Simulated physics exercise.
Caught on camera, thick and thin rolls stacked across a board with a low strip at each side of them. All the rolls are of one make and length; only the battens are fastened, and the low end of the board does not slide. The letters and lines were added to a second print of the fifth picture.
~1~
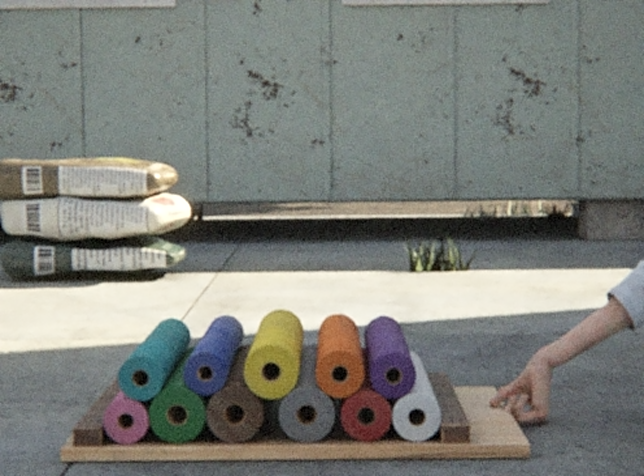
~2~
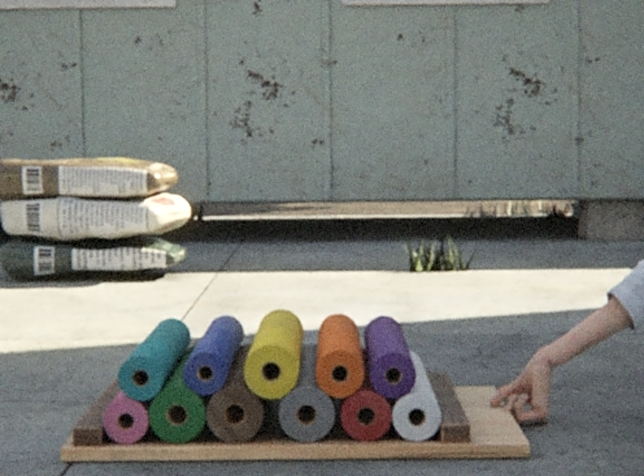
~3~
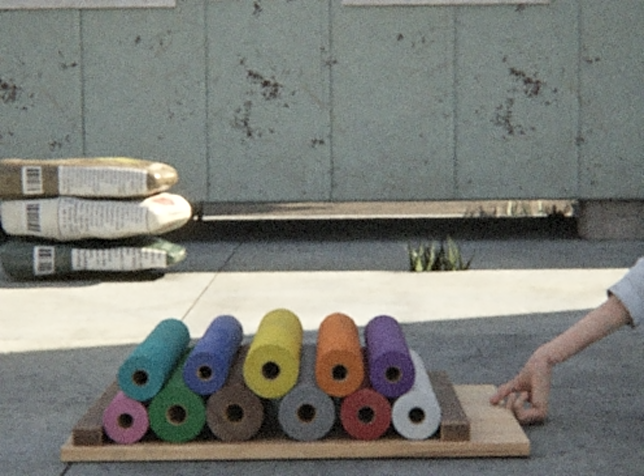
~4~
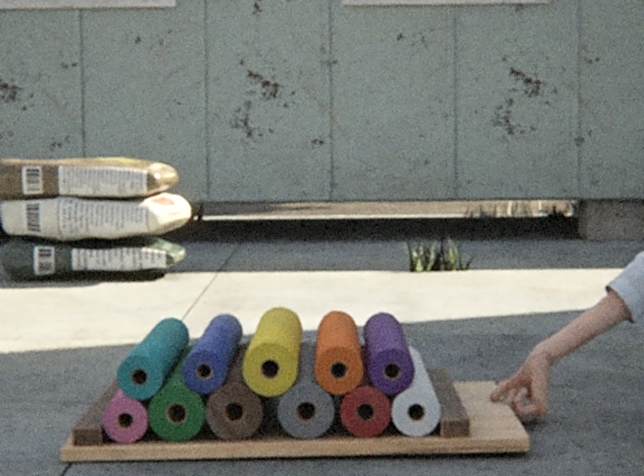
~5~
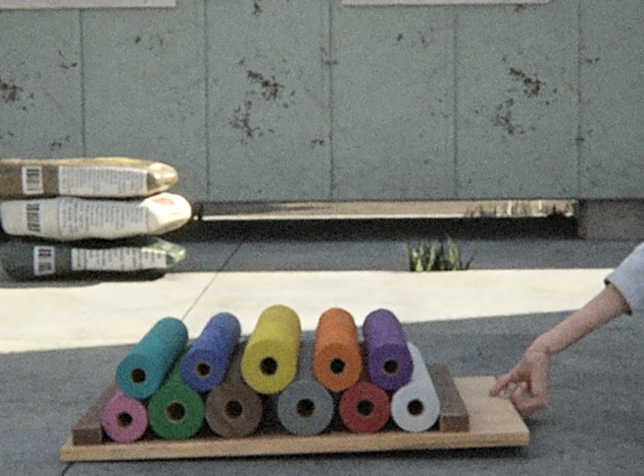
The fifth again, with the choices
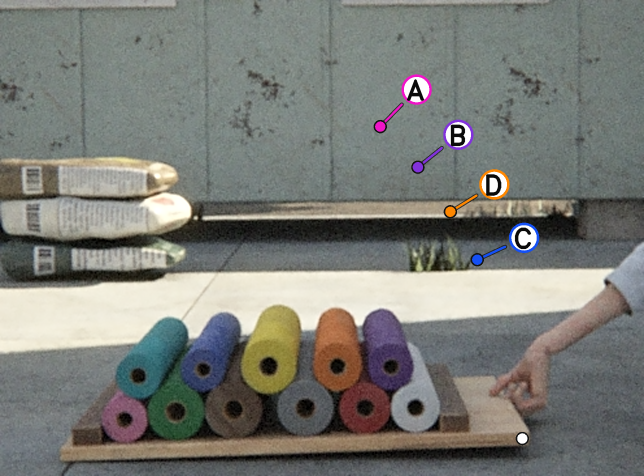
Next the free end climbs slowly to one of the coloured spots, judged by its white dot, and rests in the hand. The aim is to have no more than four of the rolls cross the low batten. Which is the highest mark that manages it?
No higher than D.
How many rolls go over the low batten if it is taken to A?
It comes to five.
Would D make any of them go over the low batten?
Yes, at D.
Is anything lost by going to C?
At C: Yes.
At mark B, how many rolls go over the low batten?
It comes to five.
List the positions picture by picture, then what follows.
In the first picture, purple roll (393, 376); turquoise roll (141, 378); yellow roll (271, 372).
In the second picture, yellow roll (271, 372); orange roll (340, 374).
In the third picture, board (298, 411); red roll (366, 415); white roll (417, 415); turquoise roll (140, 377).
In the fourth picture, board (298, 409); green roll (177, 413).
In the fifth picture, board (298, 406); green roll (176, 412).
On the marked copy, A at (380, 127); B at (418, 167); C at (477, 260); D at (451, 212); the white dot at (522, 438).
Taking D. A third of the way, board at 20°.
Two thirds of the way, board at 31°.
When it is over, board at 31°, three over the low batten (turquoise, yellow, blue).
As for the rest, A five over the low batten; B five over the low batten; C one over the low batten (turquoise).
